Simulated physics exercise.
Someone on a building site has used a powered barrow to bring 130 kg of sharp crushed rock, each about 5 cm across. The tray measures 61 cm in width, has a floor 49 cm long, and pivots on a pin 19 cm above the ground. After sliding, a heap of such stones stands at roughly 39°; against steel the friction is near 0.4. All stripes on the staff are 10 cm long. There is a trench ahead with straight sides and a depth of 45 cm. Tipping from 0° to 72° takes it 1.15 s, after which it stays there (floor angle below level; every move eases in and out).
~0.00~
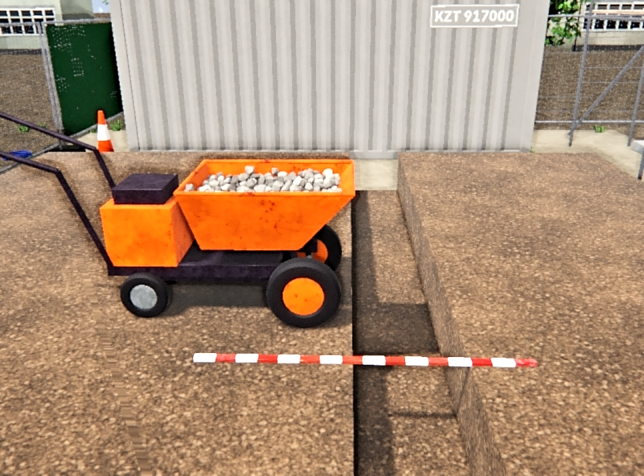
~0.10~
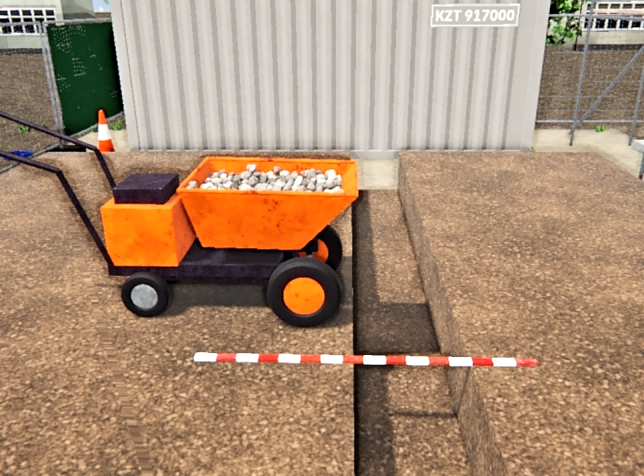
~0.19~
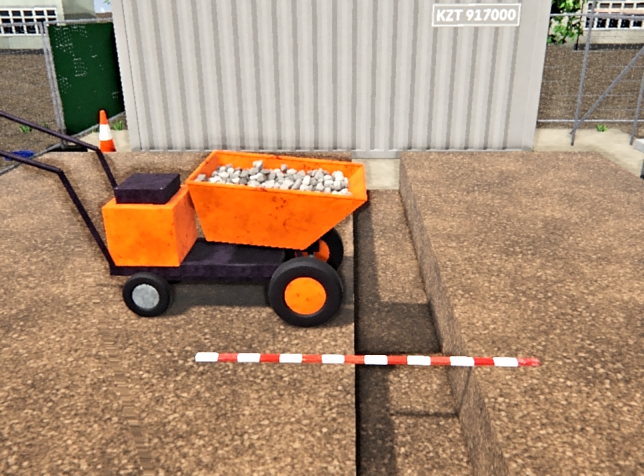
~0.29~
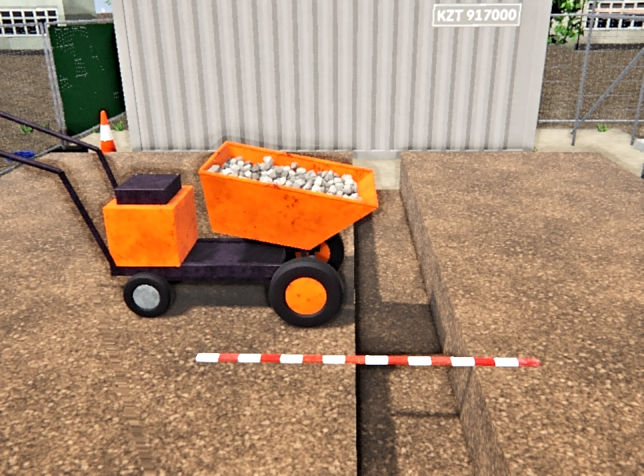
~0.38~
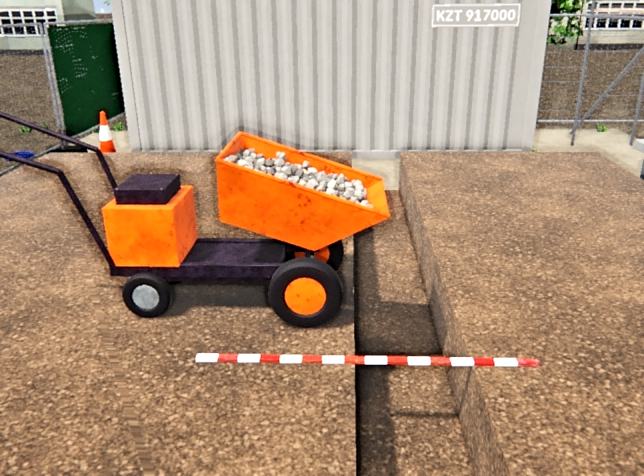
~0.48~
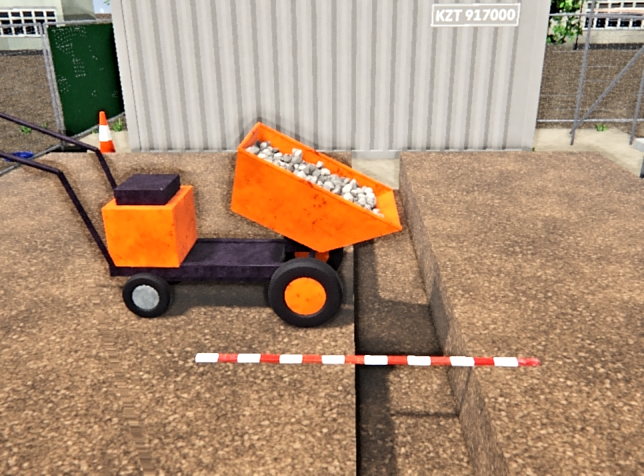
The clip opens on an orange powered barrow, its level tray full of pale crushed rock, standing beside a trench with a red-and-white staff lying across it. The tray begins tilting slowly to the right, then swings steeper, its rear rising and its lip lowering over the trench while the wheels stay still.
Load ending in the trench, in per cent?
79 per cent.
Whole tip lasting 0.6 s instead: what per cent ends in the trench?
Close to 60 percent, then.
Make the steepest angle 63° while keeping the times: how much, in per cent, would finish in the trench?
With that change, near 50 per cent.
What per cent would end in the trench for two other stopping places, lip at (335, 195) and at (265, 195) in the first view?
95 and 100 %.
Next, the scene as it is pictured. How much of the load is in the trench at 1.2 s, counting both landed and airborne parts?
Close to 20 per cent at that time.
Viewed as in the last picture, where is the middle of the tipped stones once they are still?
The tipped stones centre close to (430, 356).
After 0.9 s the floor is at 61°; 100 % in the tray; the foremost stones are at (418, 263).
After 1.2 s the floor is at 72°; 70 % in the tray, 22 % in the trench, 8 % past the trench; the foremost stones are at (497, 315).
After 1.6 s the floor is at 72°; 33 % in the tray, 45 % in the trench, 22 % past the trench; the foremost stones are at (582, 316).
After 3.5 s the floor is at 72°; 0 % in the tray, 79 % in the trench, 21 % past the trench; the foremost stones are at (609, 318).
